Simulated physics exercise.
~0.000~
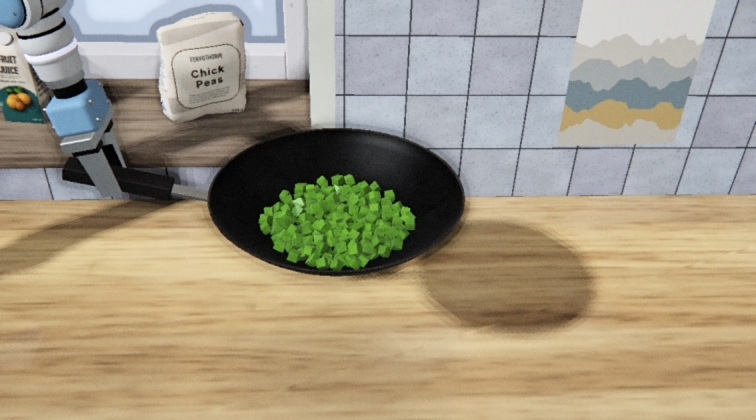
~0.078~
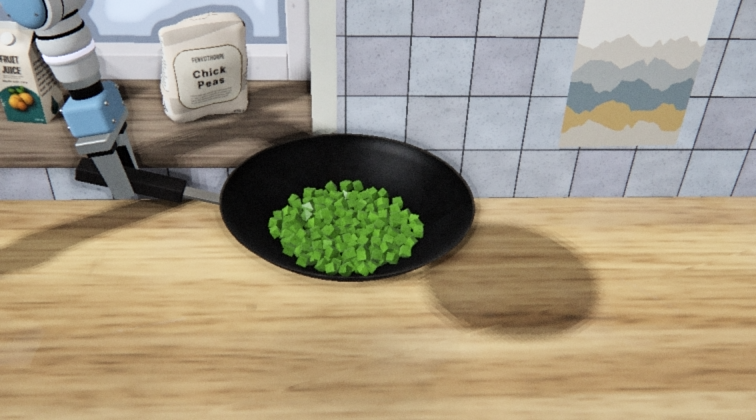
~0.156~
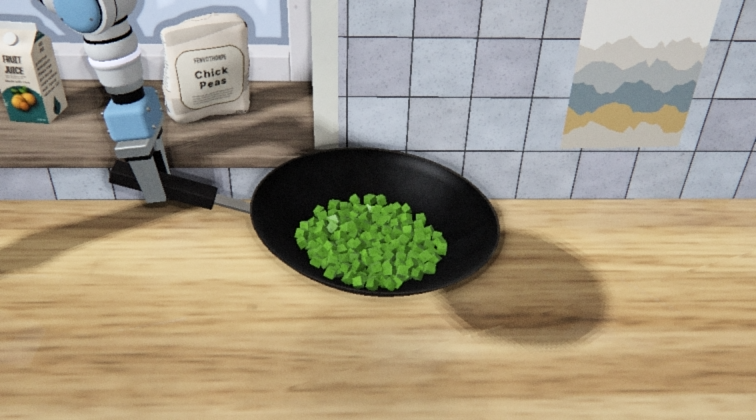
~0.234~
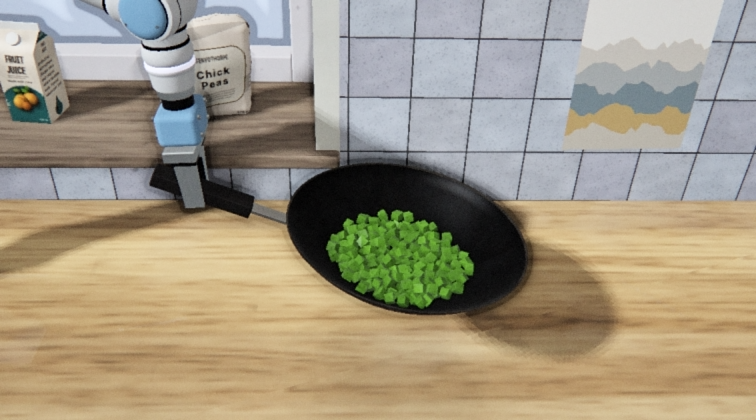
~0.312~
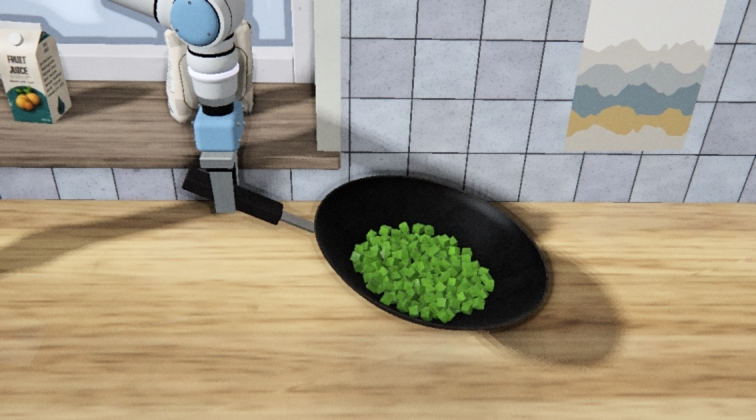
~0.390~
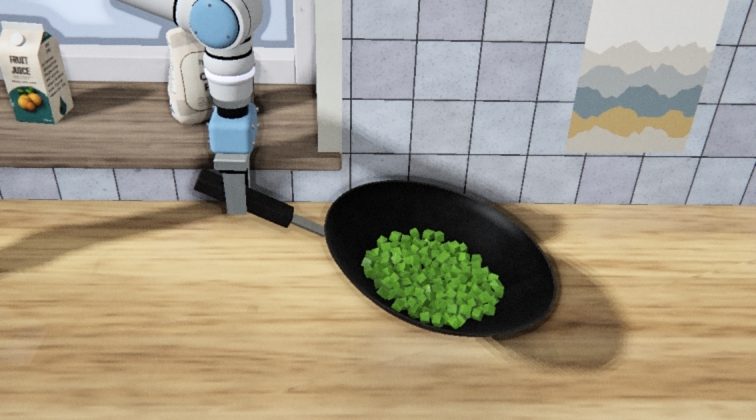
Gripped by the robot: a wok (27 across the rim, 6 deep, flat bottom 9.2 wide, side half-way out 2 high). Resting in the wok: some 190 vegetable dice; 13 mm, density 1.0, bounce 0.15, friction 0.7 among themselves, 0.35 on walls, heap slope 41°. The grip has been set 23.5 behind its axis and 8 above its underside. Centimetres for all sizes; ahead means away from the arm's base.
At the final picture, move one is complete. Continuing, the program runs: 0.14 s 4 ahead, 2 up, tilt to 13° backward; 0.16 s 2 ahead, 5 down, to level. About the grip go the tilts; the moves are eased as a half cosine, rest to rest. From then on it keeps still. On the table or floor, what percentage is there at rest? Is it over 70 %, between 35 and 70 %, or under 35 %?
It is over 70 %.
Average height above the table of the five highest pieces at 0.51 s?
Somewhere near 31 cm, I'd say.
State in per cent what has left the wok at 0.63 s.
Running total: Approx. 75 %.
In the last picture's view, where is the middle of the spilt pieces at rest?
Around pixel (711, 369).
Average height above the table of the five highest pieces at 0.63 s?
Close to 41 cm above the tabletop.
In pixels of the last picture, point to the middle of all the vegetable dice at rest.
Close to (691, 369) in the last view.
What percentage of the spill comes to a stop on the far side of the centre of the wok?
That comes to around 100 percent.
By 0.51 s, tilted 12° backward, highest piece 31 above the table; 193 in the wok.
By 0.63 s, tilted 4° backward, highest piece 42 above the table; 47 in the wok, 146 in flight or on a rim.
By 0.89 s, level, highest piece 22 above the table; 97 on the table or floor, 44 in the wok, 52 in flight or on a rim.
By 1.94 s, level, highest piece 18 above the table; 149 on the table or floor, 44 in the wok.
Final count, 149 on the table or floor, 44 in the wok. That is 77 % on the table or floor.
